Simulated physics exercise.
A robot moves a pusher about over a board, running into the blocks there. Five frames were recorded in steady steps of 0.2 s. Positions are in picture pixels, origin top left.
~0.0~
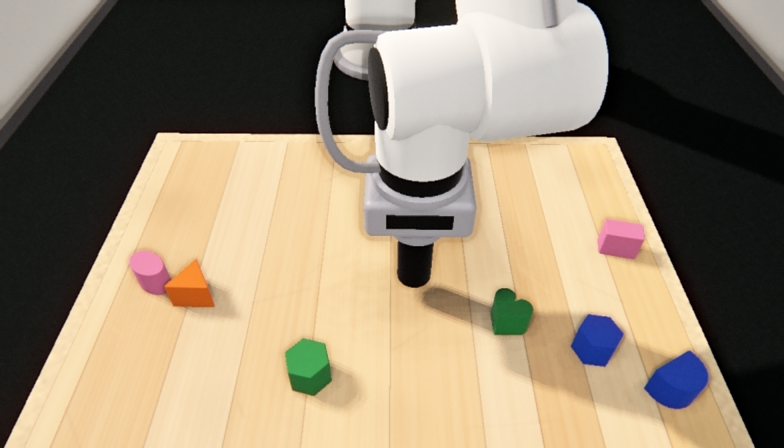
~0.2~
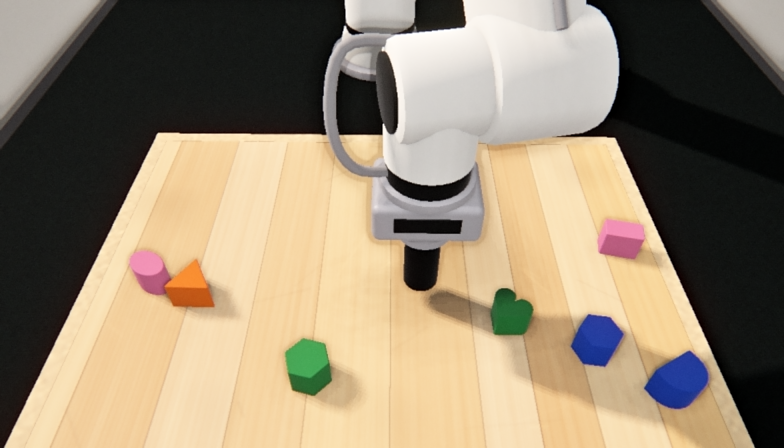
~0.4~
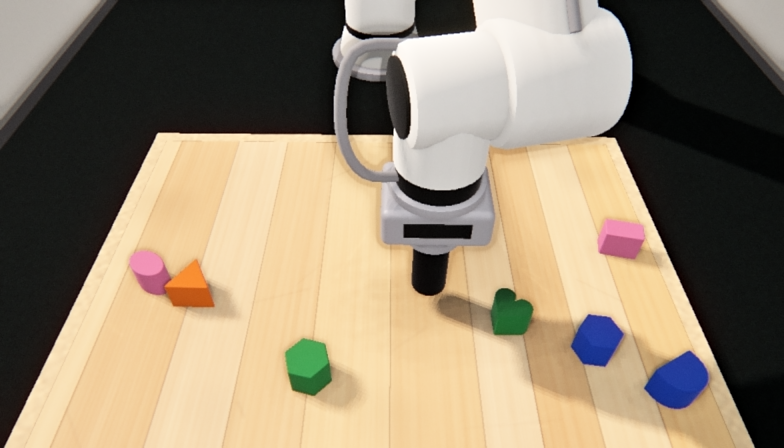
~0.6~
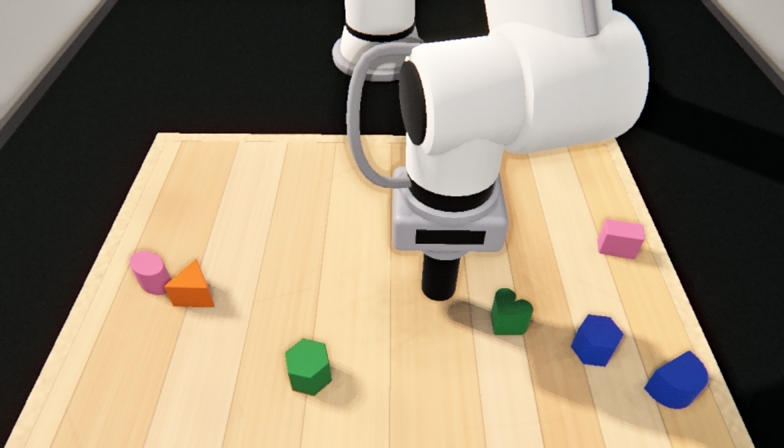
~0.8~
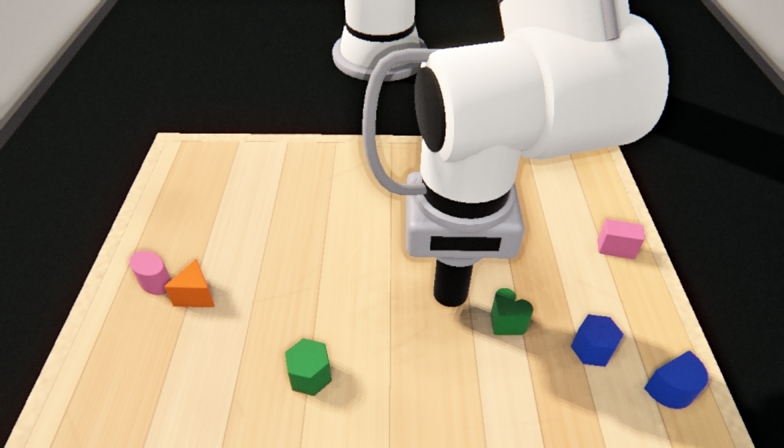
On a light wooden board scattered with colourful blocks, a white robot arm holds a black pusher upright near the middle. The arm carries the pusher slowly and steadily right and slightly toward the viewer, narrowing the gap to the green heart-shaped block, while all the blocks stay still.
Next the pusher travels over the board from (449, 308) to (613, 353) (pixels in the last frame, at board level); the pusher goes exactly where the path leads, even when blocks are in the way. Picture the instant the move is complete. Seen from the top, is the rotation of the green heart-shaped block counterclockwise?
No
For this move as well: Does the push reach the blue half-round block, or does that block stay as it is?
The result: It moves.
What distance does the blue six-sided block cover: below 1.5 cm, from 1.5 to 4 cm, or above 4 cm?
The block winds up beyond 4 cm from where it is now.
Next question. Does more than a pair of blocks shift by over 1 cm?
Yes - that is the case.
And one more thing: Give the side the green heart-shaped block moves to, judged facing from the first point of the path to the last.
Right side.
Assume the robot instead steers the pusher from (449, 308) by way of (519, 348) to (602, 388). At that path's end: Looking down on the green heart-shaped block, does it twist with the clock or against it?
Looking down, my answer is that the green heart-shaped block rotates anticlockwise.
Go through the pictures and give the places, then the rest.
Lower end of the pusher (414, 275), tops of blocks, green heart-shaped block (512, 304), blue six-sided block (602, 330), blue half-round block (686, 372), in the first picture.
Pusher (420, 279), blocks as before, in the second picture.
Pusher (428, 283), blocks as before, in the third picture.
Pusher (438, 288), blocks as before, in the fourth picture.
Pusher (451, 294), green heart-shaped block (512, 304), blue six-sided block (602, 330), blue half-round block (686, 372), in the fifth picture.
On the path given first. One third of the way, pusher (505, 308); green heart-shaped block (541, 312), turned 15° clockwise.
Two thirds of the way, pusher (562, 323); green heart-shaped block (595, 339), turned 50° clockwise; blue six-sided block (630, 343), turned 55° anticlockwise.
At the end, pusher (621, 339); green heart-shaped block (648, 363), turned 65° clockwise; blue six-sided block (687, 370), turned 55° anticlockwise; blue half-round block (726, 391), turned 20° anticlockwise.
